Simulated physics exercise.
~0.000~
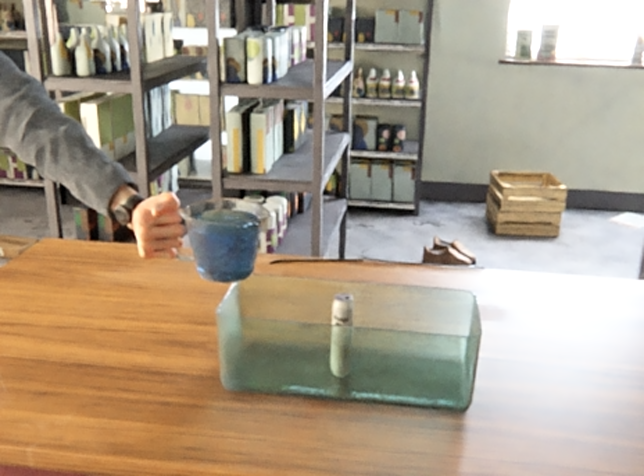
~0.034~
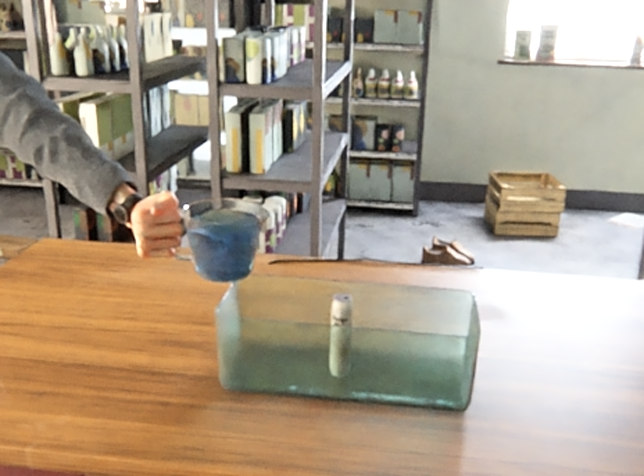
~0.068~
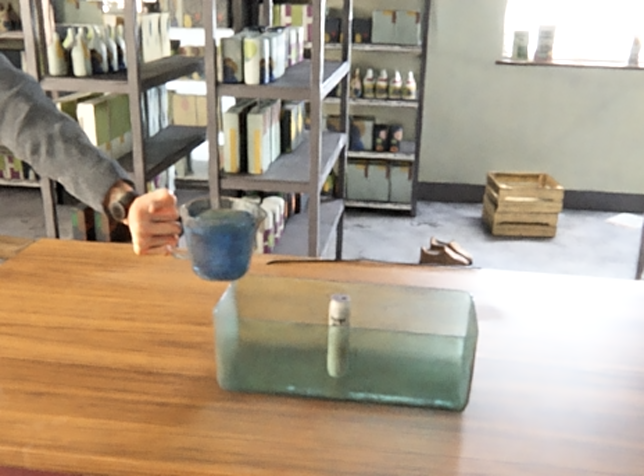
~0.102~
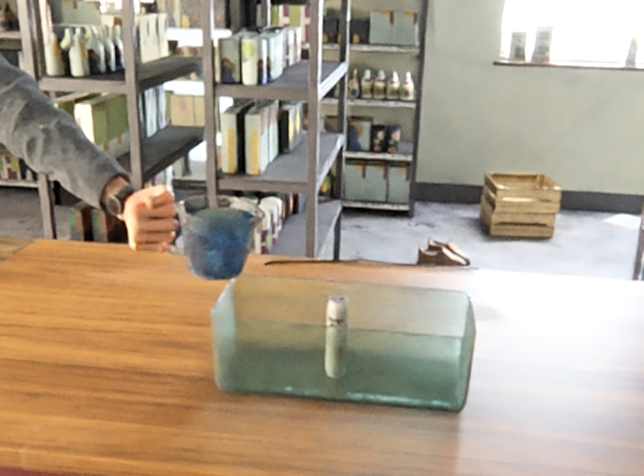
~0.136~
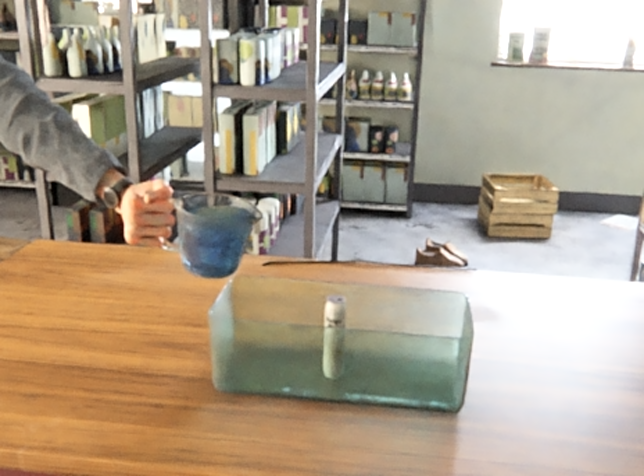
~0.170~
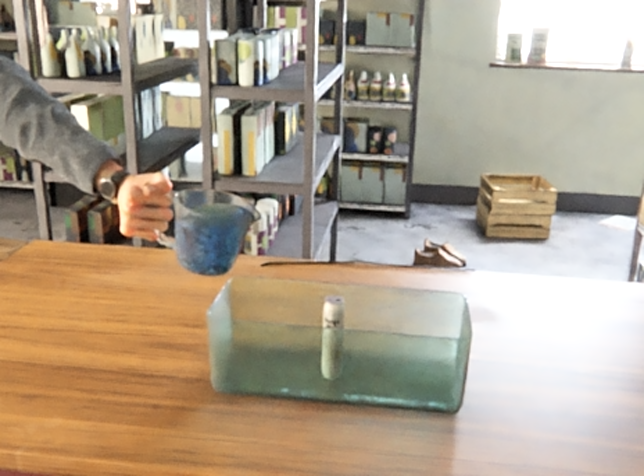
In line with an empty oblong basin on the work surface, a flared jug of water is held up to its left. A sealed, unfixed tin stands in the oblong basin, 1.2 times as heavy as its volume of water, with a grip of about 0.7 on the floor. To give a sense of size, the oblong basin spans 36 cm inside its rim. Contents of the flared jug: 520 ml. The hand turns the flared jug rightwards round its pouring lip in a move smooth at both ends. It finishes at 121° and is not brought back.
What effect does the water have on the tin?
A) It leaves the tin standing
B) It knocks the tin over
B, it knocks the tin over.
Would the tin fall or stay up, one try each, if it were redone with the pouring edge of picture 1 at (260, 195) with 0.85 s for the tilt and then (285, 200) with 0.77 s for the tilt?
Try 1: Tipped over; try 2: Still standing.
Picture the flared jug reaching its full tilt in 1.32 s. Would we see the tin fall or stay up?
In that case the tin overturns.
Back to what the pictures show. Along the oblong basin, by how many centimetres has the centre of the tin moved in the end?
Shift of tin centre: Approx. 8.5 cm.
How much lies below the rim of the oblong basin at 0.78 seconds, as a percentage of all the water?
Reading: Approx. 72 %.
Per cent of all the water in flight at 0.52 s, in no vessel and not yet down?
32 %.
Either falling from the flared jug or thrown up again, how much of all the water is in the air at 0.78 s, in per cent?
26 in a hundred, give or take.
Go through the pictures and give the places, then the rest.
In the first picture, it leans 0°; its right rim is at (271, 215); the water meets the walls at (191, 217) and (262, 221); the oblong basin's rim runs from (228, 294) to (478, 314); the tin's top is at (343, 301).
In the second picture, it leans 1°; its right rim is at (270, 215); the water meets the walls at (190, 217) and (261, 221).
In the third picture, it leans 2°; its right rim is at (268, 215); the water meets the walls at (188, 217) and (259, 220).
In the fourth picture, it leans 4°; its right rim is at (265, 216); the water meets the walls at (186, 216) and (257, 219).
In the fifth picture, it leans 8°; its right rim is at (263, 217); the water meets the walls at (183, 214) and (255, 218).
In the sixth picture, it leans 12°; its right rim is at (261, 217); the water meets the walls at (181, 211) and (255, 216).
Then, 0.52 s in, the tilt is 83° and 64 per cent is still to pour; the tin stands where it began.
Then, 0.78 s in, the tilt is 119° and 3 per cent is still to pour; the tin leans 35°.
Then, 1.05 s in, the tilt is 121° and 0 per cent is still to pour; the tin lies on its side.
Then, 1.34 s in, the tilt is 121° and 0 per cent is still to pour; the tin lies on its side.
Finally, the tin lies on its side.
